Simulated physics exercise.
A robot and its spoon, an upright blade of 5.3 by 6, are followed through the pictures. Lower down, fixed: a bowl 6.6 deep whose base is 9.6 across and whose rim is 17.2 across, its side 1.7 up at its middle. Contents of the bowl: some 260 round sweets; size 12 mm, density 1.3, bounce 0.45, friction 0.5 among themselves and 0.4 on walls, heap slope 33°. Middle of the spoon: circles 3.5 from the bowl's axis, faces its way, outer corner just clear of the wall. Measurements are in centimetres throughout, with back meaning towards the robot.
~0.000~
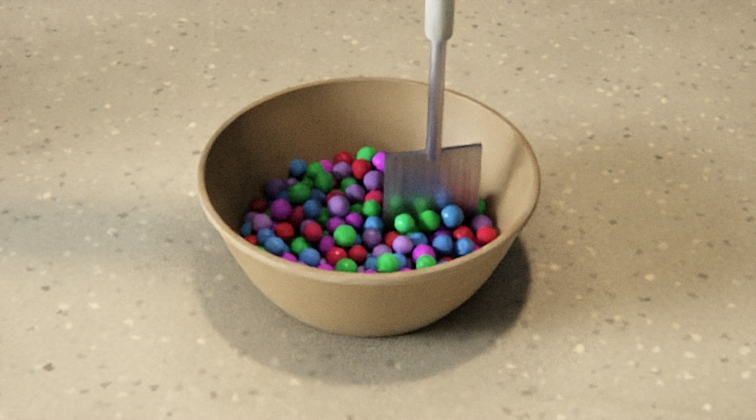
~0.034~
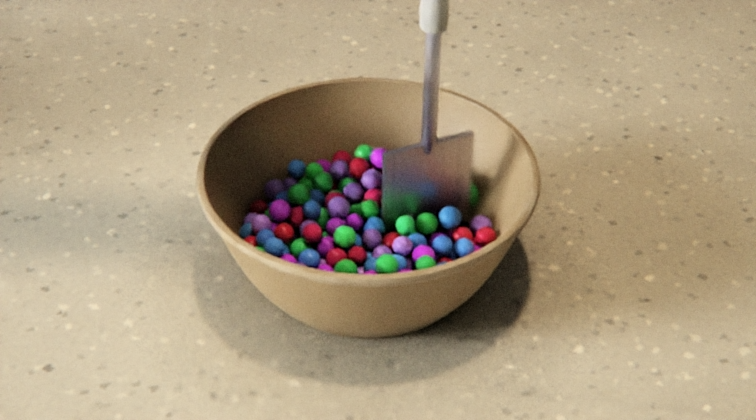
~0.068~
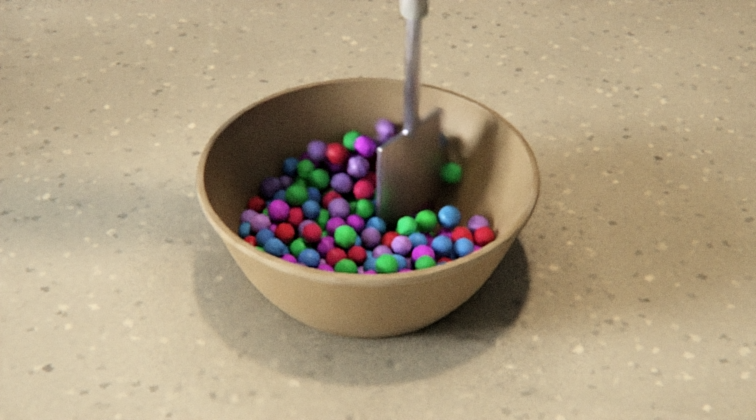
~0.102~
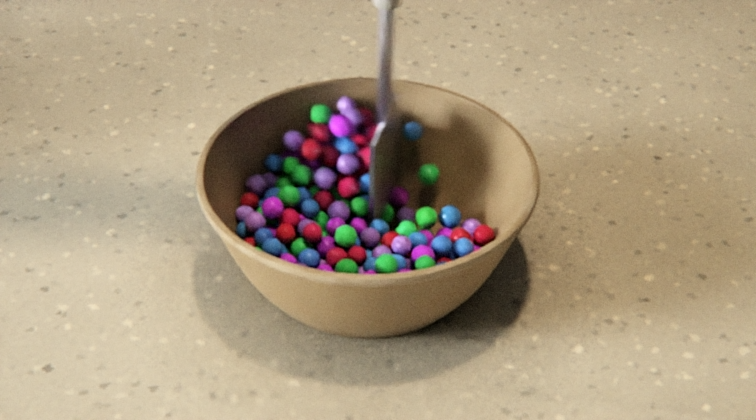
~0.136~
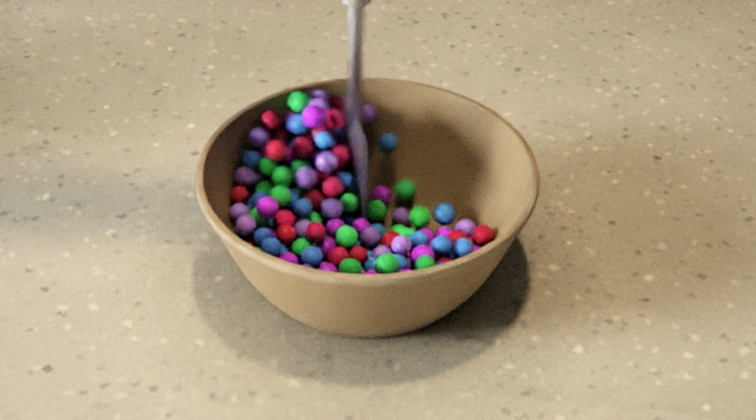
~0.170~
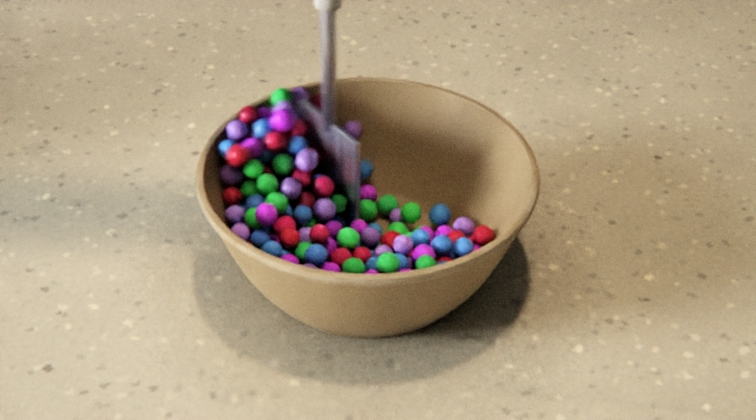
A tan bowl sits on a beige speckled countertop, seen from above at an angle by a still camera. Inside it lie many small round balls in red, green, blue, purple and magenta, with a flat metal blade on a pale-handled shaft standing among them at the right. The blade sweeps leftward around the back of the bowl, turning as it goes and pushing balls into a heap against the left wall.
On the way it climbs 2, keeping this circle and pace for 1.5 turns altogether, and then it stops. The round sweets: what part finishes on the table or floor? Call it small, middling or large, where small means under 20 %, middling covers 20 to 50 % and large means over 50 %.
I would call it small.
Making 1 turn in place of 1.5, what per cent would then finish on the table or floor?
It would be near 10 per cent.
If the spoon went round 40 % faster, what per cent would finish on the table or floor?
35 %.
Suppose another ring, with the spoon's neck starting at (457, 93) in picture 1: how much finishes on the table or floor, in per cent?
I'd say around 5 per cent.
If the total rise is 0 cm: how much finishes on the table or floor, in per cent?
Roughly 25 per cent.
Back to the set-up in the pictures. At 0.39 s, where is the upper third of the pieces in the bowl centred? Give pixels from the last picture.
Look near (444, 242) for its middle.
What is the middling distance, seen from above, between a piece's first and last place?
Roughly 8 cm.
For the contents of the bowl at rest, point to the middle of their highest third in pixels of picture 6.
I'd say close to (325, 220).
After 0.39 s, 278° round, highest piece 9 above the table; 237 in the bowl, 12 on the table or floor, 8 in flight or on the tool.
After 0.61 s, 83° round, highest piece 8 above the table; 228 in the bowl, 26 on the table or floor, 3 in flight or on the tool.
After 0.91 s, 180° round, highest piece 6 above the table; 224 in the bowl, 33 on the table or floor.
After 1.61 s, 180° round, highest piece 5 above the table; 224 in the bowl, 33 on the table or floor.
In the end, 224 in the bowl, 33 on the table or floor. That is 13 % on the table or floor.
